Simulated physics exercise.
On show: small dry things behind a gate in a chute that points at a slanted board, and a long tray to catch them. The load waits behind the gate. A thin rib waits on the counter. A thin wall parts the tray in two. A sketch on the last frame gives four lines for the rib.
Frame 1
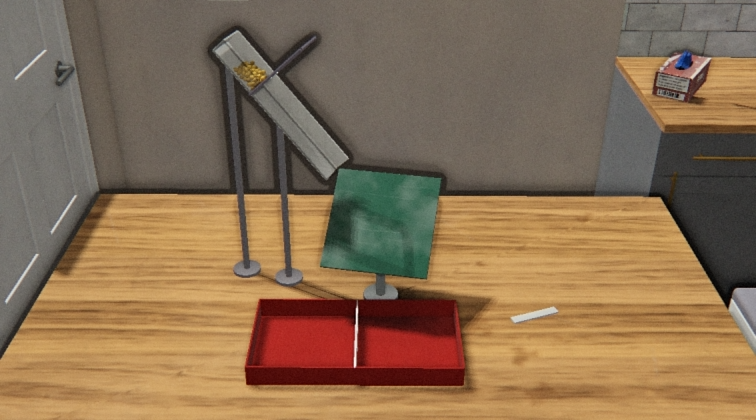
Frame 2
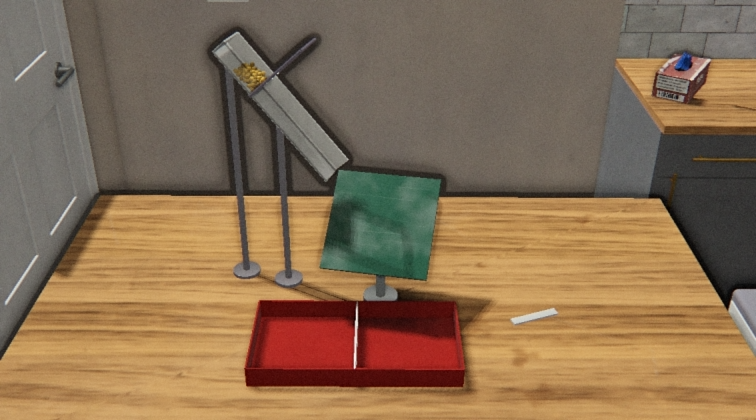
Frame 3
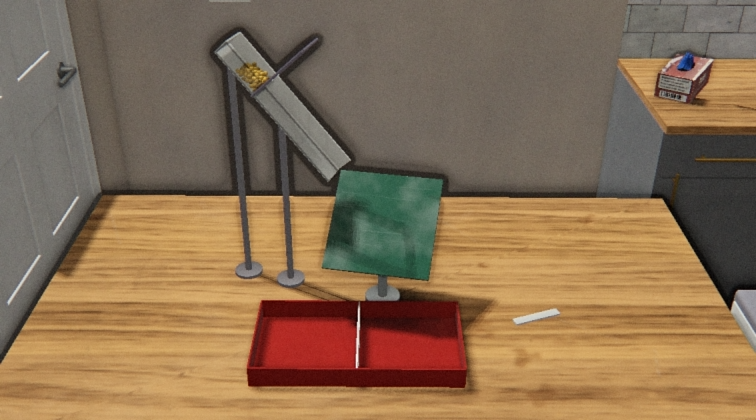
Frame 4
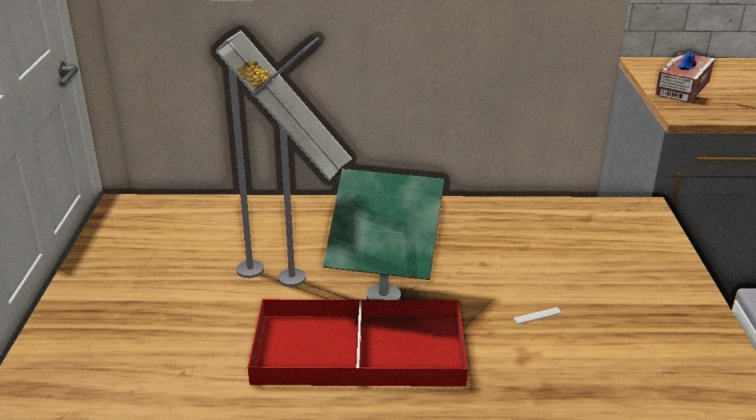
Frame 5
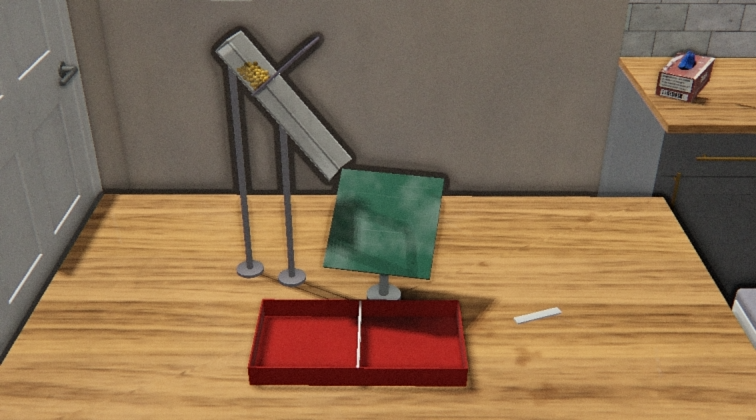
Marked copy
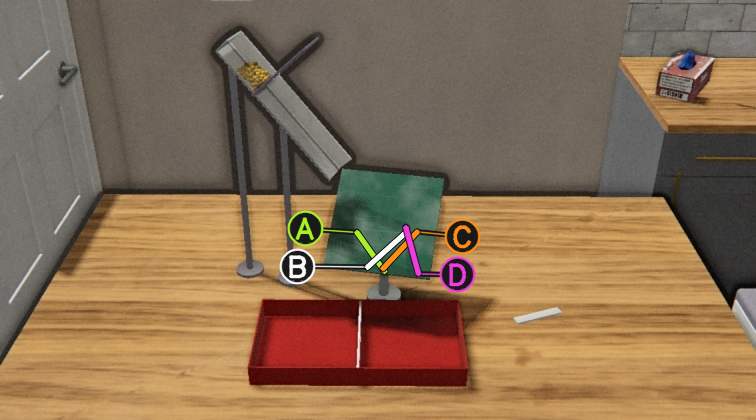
Nothing moved except for a very slight shift of the whole view; yellow bits sat behind a gate in a sloping gray chute, beside a tilted green board and a divided red tray on a wooden table.
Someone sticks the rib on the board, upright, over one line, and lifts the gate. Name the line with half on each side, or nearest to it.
Use line C.
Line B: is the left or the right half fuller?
Left.
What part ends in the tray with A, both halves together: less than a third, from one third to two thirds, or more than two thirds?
It is more than two thirds.
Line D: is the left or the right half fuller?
Right.
On the marked copy, line A from (357, 232) to (384, 271); line B from (405, 233) to (367, 267); line C from (417, 231) to (382, 268); line D from (405, 227) to (418, 273).
With A, of what is caught, only a few in the left half, all but a few in the right.
With B, of what is caught, all but a few in the left half, a small share in the right.
With C, of what is caught, close to a third in the left half, close to two thirds in the right.
With D, of what is caught, only a few in the left half, all but a few in the right.
